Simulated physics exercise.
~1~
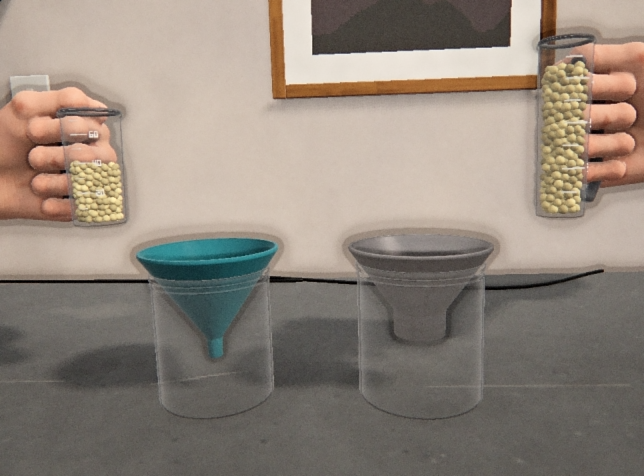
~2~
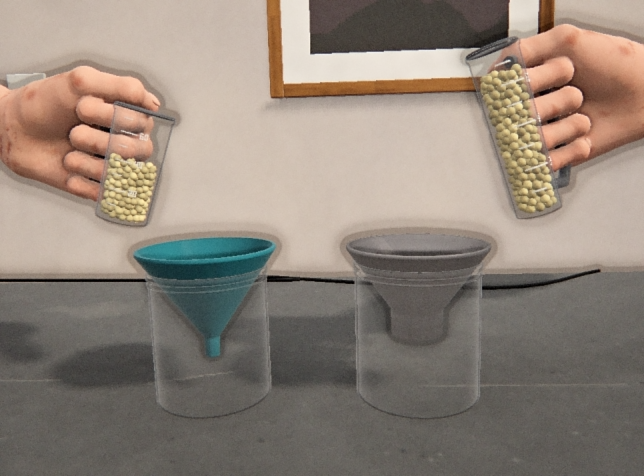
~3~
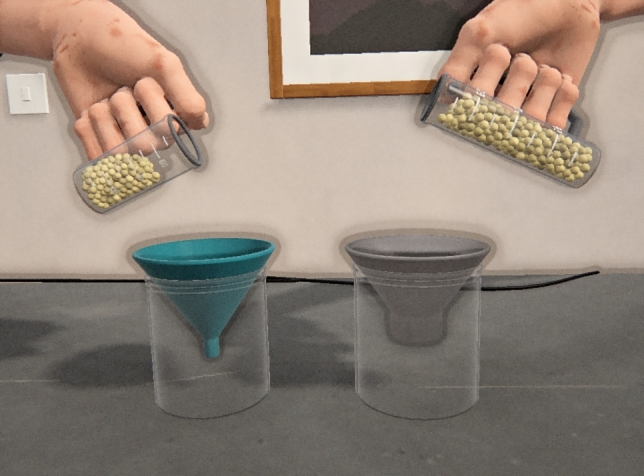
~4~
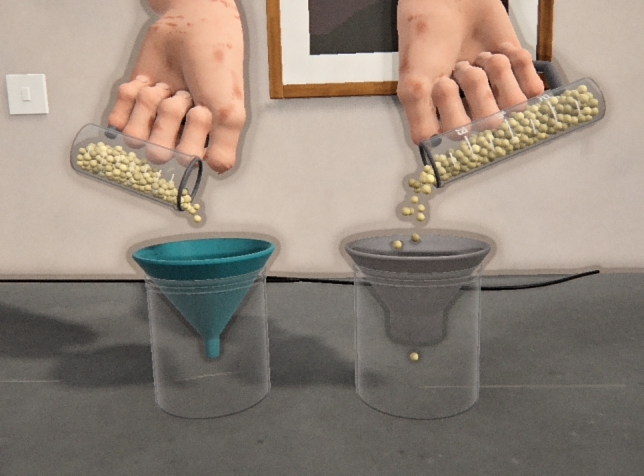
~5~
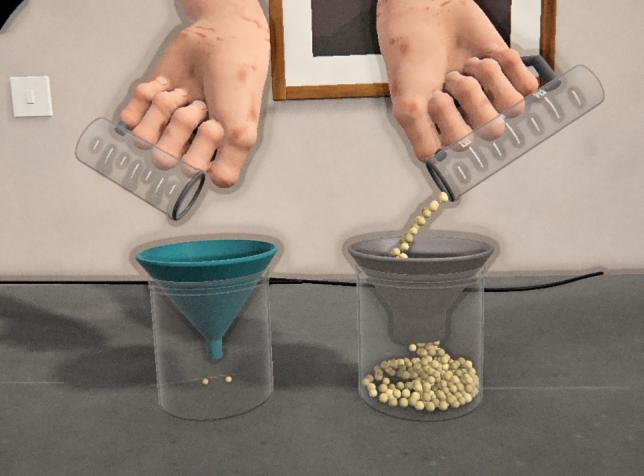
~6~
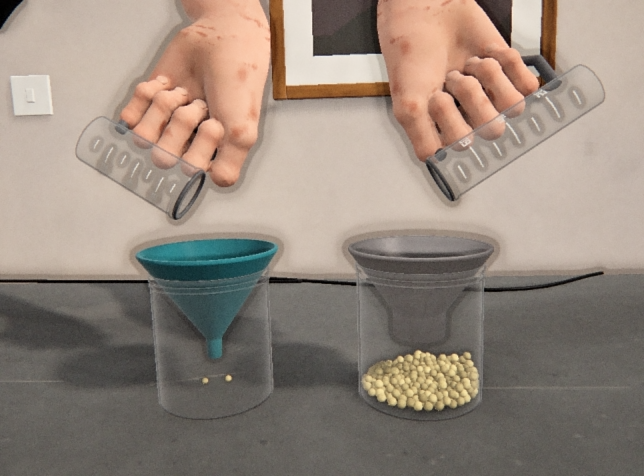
On a dark grey tabletop against a pale wall with a wood-framed picture, seen from the front by a slightly swaying camera, a teal funnel on the left and a grey funnel on the right sit in clear jars. Above them, two hands hold clear cups of pale yellow, pea-like beads, the right cup fuller. Both hands tip their cups inward until the beads spill into the funnels. The right funnel lets its beads run through, while only two drop below the narrow teal one. Finally both cups are empty, with the right-hand load piled in its jar and nearly all the left-hand load held in the funnel.
